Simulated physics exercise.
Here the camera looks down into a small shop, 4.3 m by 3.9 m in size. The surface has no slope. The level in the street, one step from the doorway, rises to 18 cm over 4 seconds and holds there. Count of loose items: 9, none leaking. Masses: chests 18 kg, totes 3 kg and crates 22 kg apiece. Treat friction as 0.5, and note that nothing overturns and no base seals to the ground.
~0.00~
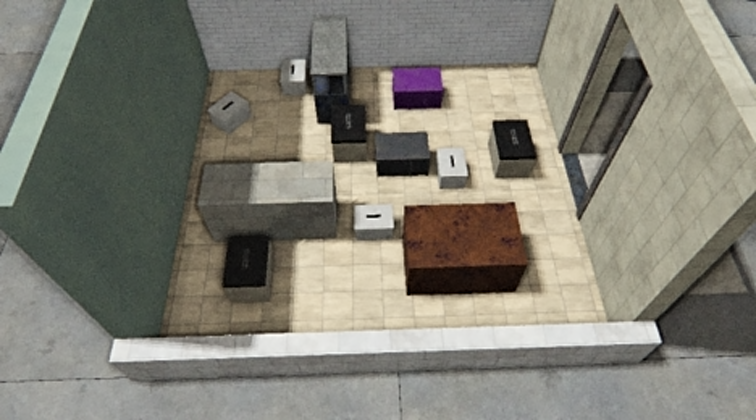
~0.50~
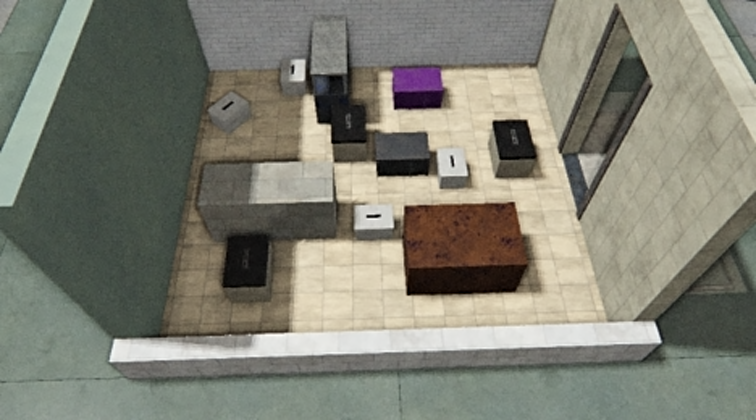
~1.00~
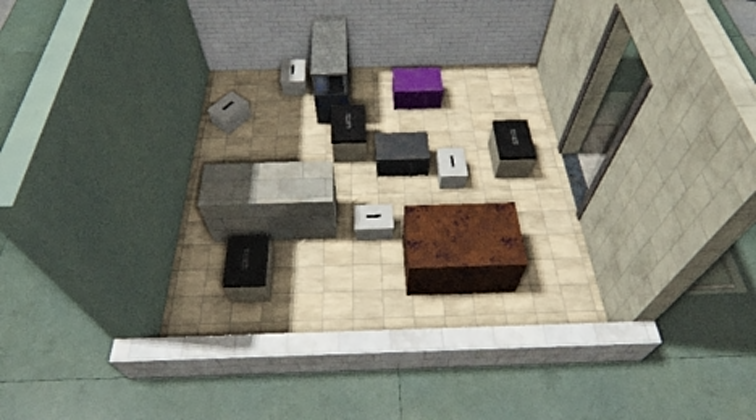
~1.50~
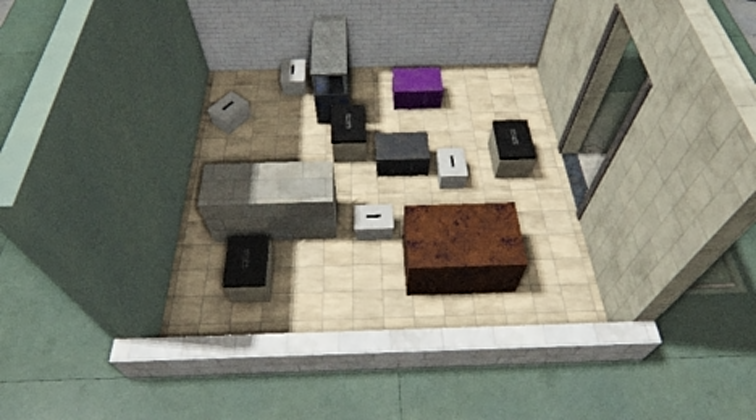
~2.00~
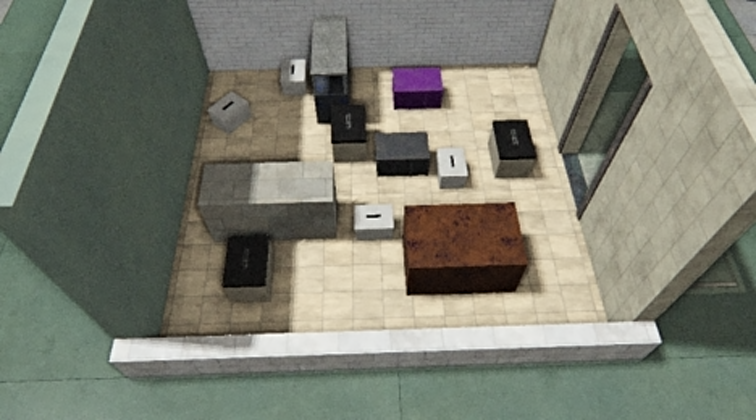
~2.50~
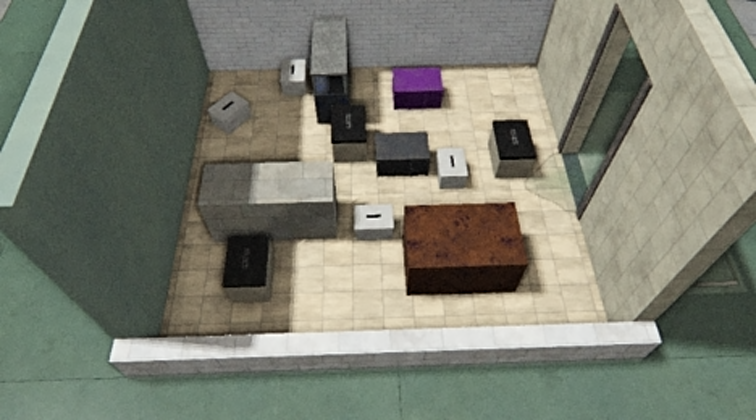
Greenish water spreads outside a small walled room of boxes and barely enters the doorway.
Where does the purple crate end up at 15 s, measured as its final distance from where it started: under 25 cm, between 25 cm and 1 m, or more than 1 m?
The purple crate ends up under 25 cm from its start.
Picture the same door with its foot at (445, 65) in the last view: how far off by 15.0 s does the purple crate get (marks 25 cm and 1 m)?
The purple crate creeps a bit.
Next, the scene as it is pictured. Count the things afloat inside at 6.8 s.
The number is 0.
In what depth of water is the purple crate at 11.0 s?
I'd put it at about 4 cm.
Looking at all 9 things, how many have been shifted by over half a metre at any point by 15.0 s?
I make it 4.
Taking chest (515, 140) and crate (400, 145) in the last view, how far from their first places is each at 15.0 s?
Net displacement, in order: 60 cm; 10 cm.
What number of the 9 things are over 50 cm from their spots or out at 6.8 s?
By that time the total stands at 1.
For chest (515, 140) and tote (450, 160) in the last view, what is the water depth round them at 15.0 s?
Some 9 cm at the first, some 9 cm at the second.
After 3.5 s the purple crate is near (418, 80), 0.0 m from its start, aground; 0 afloat.
After 6.8 s the purple crate is near (418, 80), 0.0 m from its start, aground; 0 afloat.
After 11.0 s the purple crate is near (418, 80), 0.0 m from its start, aground; 4 afloat.
After 15.0 s the purple crate is near (418, 80), 0.0 m from its start, aground; 6 afloat.
